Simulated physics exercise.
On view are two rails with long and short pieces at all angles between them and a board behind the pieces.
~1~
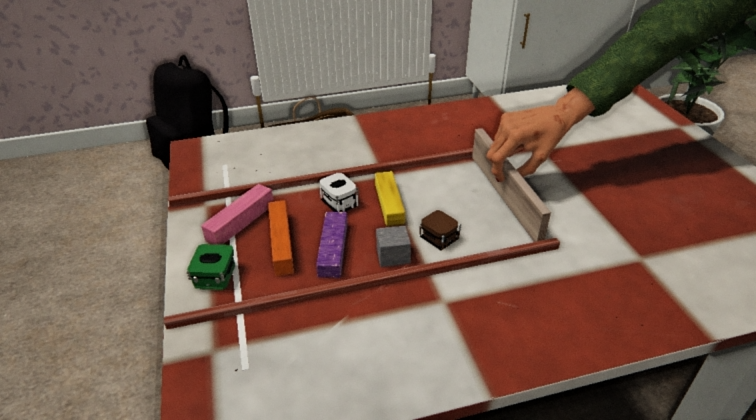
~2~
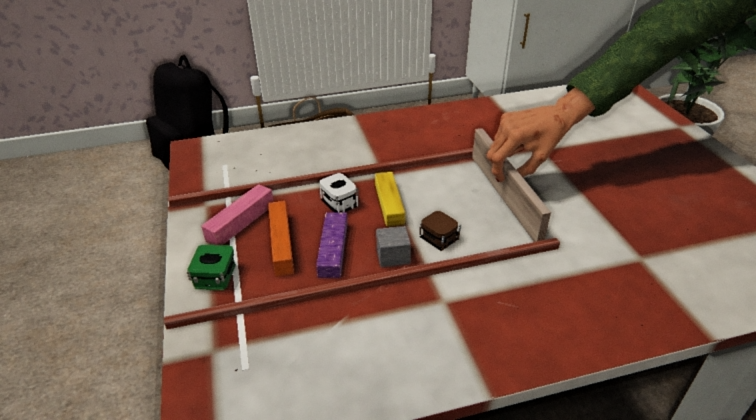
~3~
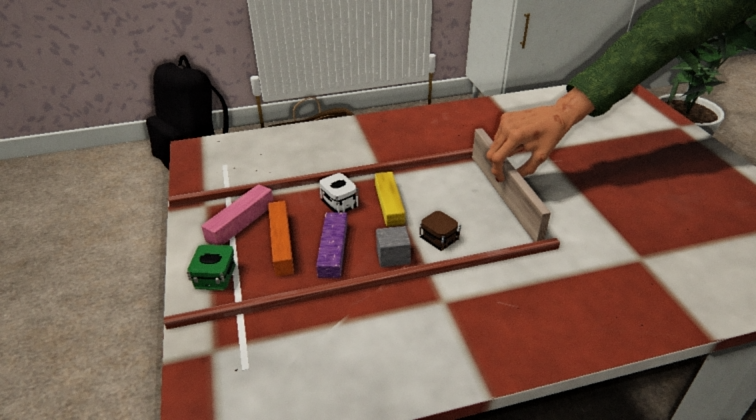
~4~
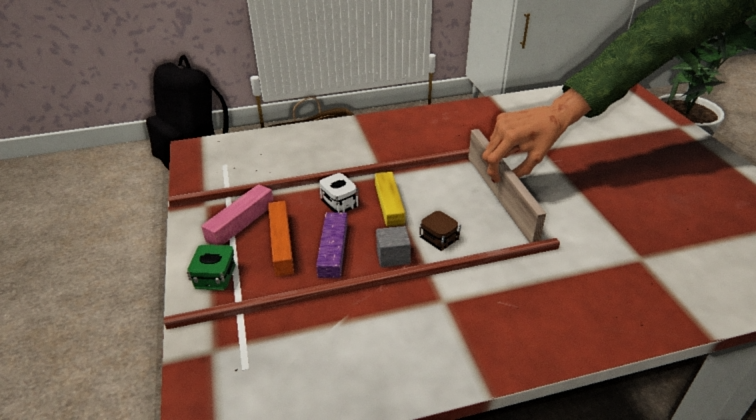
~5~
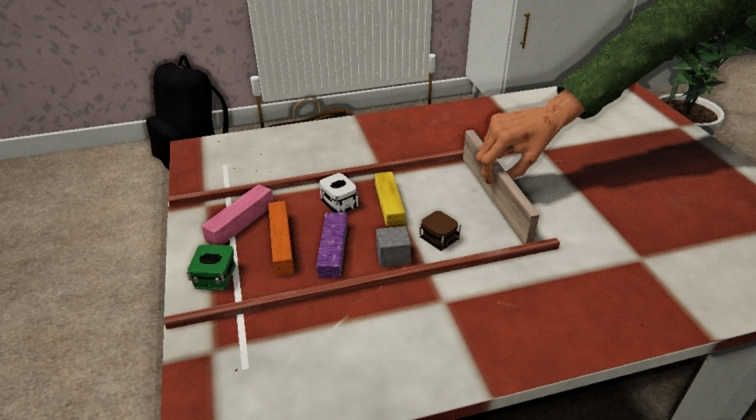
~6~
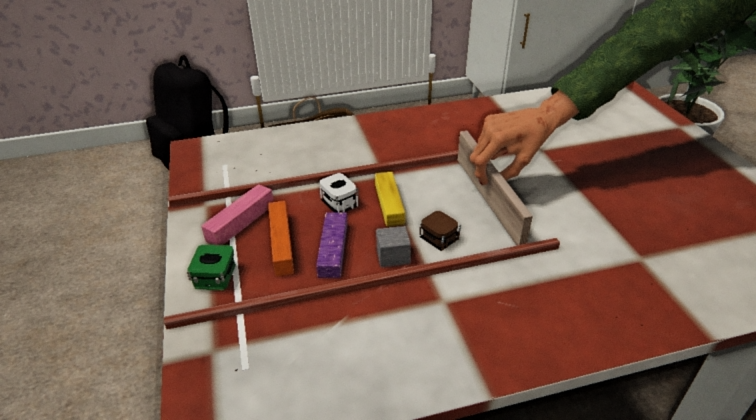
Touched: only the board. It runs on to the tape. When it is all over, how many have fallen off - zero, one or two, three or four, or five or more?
By then one or two have fallen off.
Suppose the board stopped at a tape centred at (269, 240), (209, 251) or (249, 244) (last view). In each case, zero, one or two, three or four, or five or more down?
So, tape by tape, it's none at all, then 3 or 4, then either one or two.
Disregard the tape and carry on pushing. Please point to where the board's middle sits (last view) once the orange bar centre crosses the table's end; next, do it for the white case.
The middle is at (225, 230) when it's the orange bar, and at (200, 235) when it's the white case.
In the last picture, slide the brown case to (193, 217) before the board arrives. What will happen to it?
In the end it falls away.
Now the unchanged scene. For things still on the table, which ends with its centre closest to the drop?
The orange bar is it.
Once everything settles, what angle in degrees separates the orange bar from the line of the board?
Misalignment: Close to 0°.
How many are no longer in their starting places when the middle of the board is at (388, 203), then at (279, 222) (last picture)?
At the first spot 3, then 8.
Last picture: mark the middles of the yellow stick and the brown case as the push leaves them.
Final pixels, roughly: (221, 228) for the first, (220, 264) for the other.
Soon after, none off yet; green case at rest near (213, 268); pink bar at rest near (240, 215); orange bar at rest near (281, 237).
In the end, the number that fall off is one or two; gone, pink bar and green case.
